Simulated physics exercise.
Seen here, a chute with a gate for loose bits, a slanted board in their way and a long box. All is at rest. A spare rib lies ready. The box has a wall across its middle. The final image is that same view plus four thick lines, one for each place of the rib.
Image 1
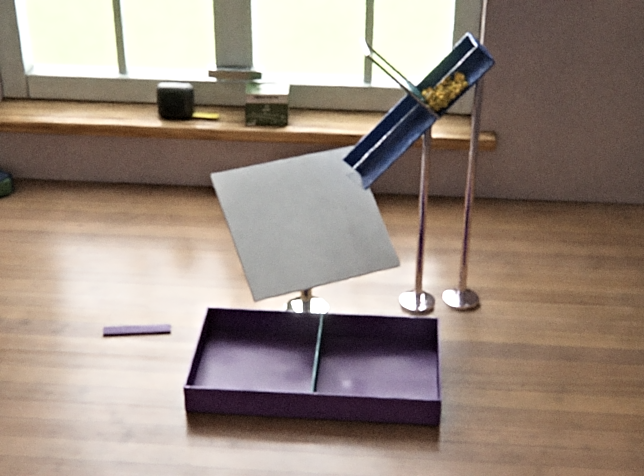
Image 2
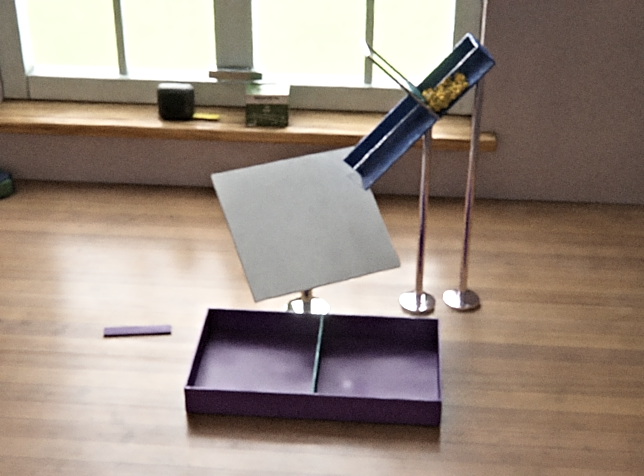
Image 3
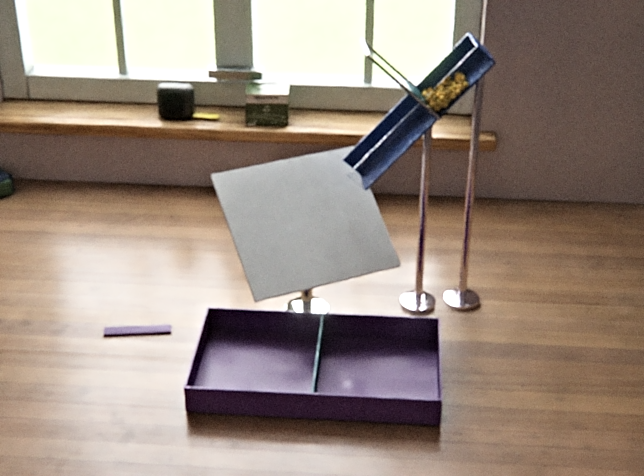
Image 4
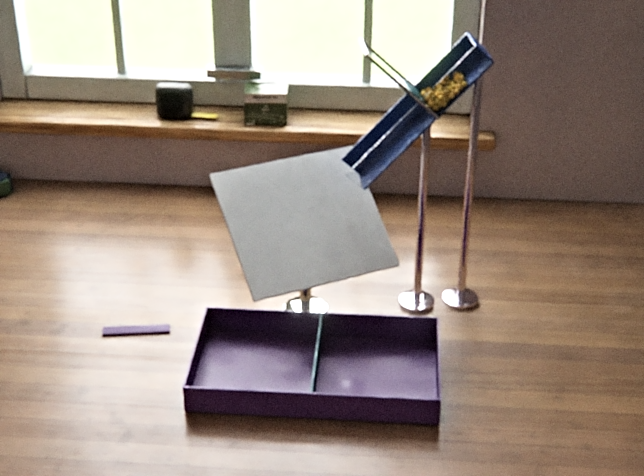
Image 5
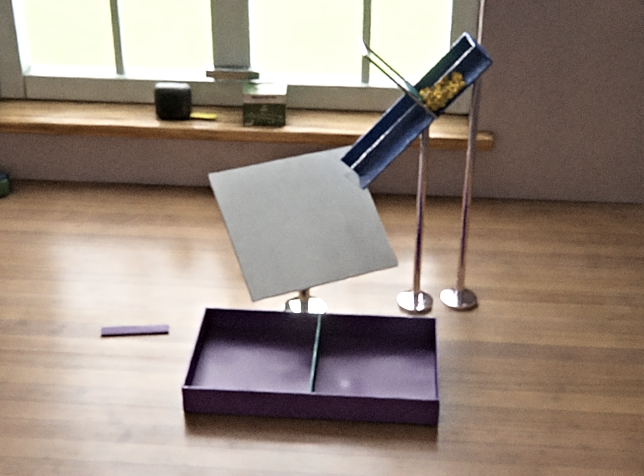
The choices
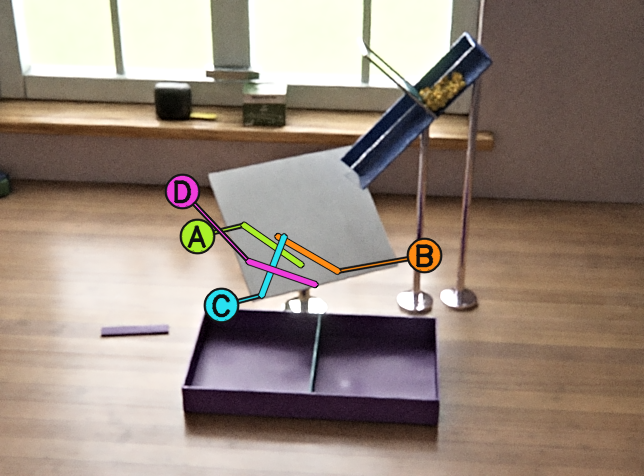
Yellow bits resting in a tilted blue chute above a slanted grey board and a divided purple box, nothing visibly moving.
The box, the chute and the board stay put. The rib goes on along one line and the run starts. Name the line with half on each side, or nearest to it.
It is C.
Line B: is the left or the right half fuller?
The right half.
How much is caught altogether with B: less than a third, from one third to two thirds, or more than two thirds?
It is more than two thirds.
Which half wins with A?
The right half.
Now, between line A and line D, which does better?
That would be A.
On the marked copy, line A from (243, 225) to (300, 264); line B from (277, 236) to (337, 271); line C from (284, 236) to (261, 295); line D from (248, 261) to (315, 284).
If A is chosen, of what is caught, roughly a quarter in the left half, the larger part in the right.
If B is chosen, of what is caught, about a tenth in the left half, almost all in the right.
If C is chosen, of what is caught, roughly half in the left half, roughly half in the right.
If D is chosen, of what is caught, just a few in the left half, almost all in the right.
